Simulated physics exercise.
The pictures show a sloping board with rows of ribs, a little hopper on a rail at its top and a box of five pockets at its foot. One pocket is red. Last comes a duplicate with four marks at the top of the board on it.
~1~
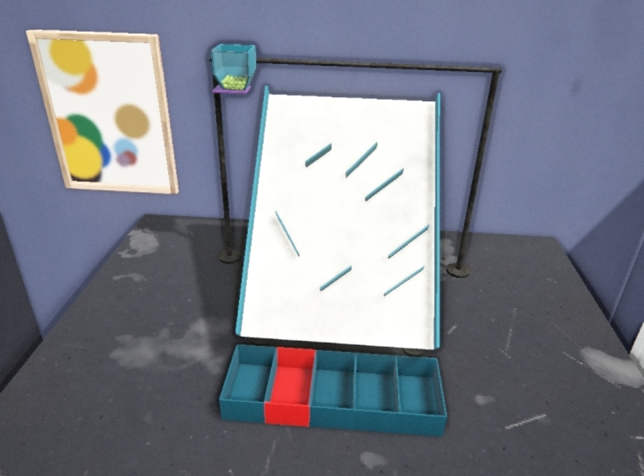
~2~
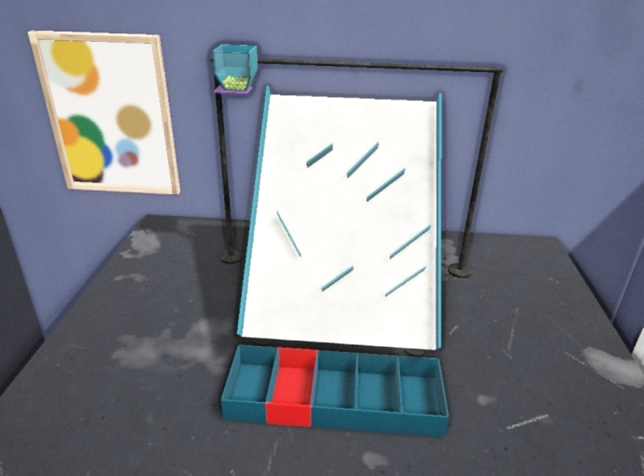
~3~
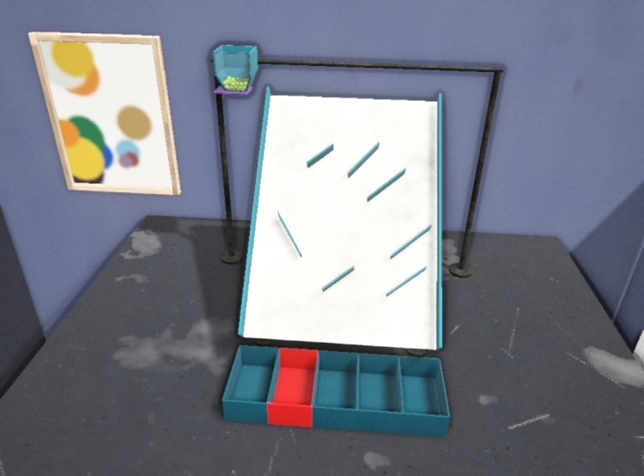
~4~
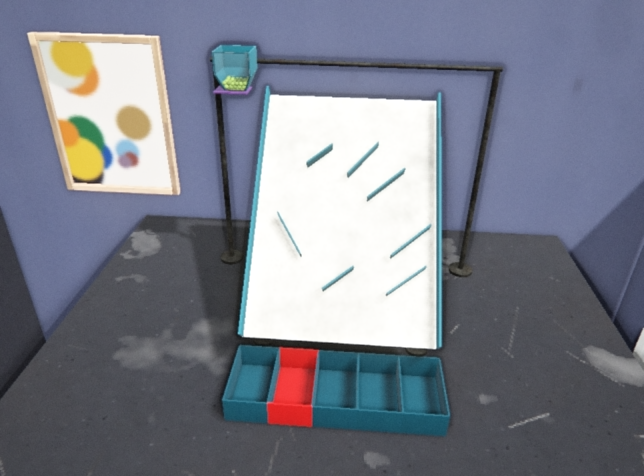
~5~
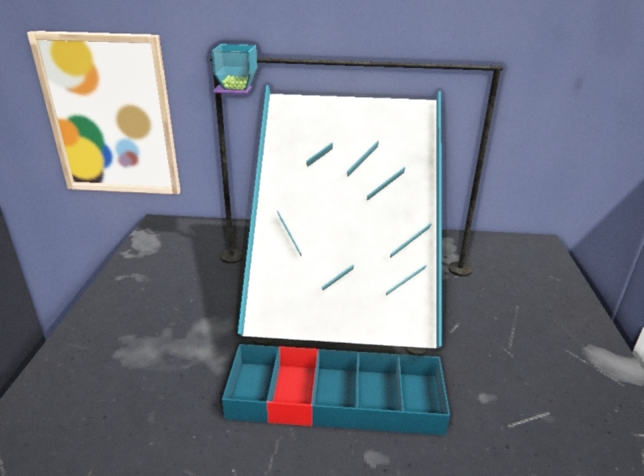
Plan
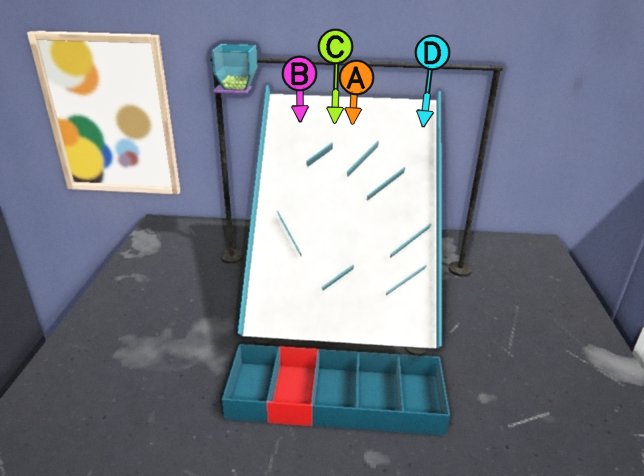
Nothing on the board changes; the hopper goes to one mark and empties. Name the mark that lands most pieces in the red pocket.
A.
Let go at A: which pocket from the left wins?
It is the second one.
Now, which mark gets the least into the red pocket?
Mark D.
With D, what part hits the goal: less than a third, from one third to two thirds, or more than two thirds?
Less than a third.
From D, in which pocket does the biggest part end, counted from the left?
It is the third one.
On the marked copy, mark A meets the board at (352, 118); mark B meets the board at (300, 115); mark C meets the board at (334, 117); mark D meets the board at (423, 120).
For mark A, most in the red pocket, about a quarter in other pockets, a stray few outside the box.
For mark B, about half in the red pocket, about half in other pockets.
For mark C, about a third in the red pocket, about half in other pockets, a stray few outside the box.
For mark D, a small part in the red pocket, most in other pockets, a small part outside the box.
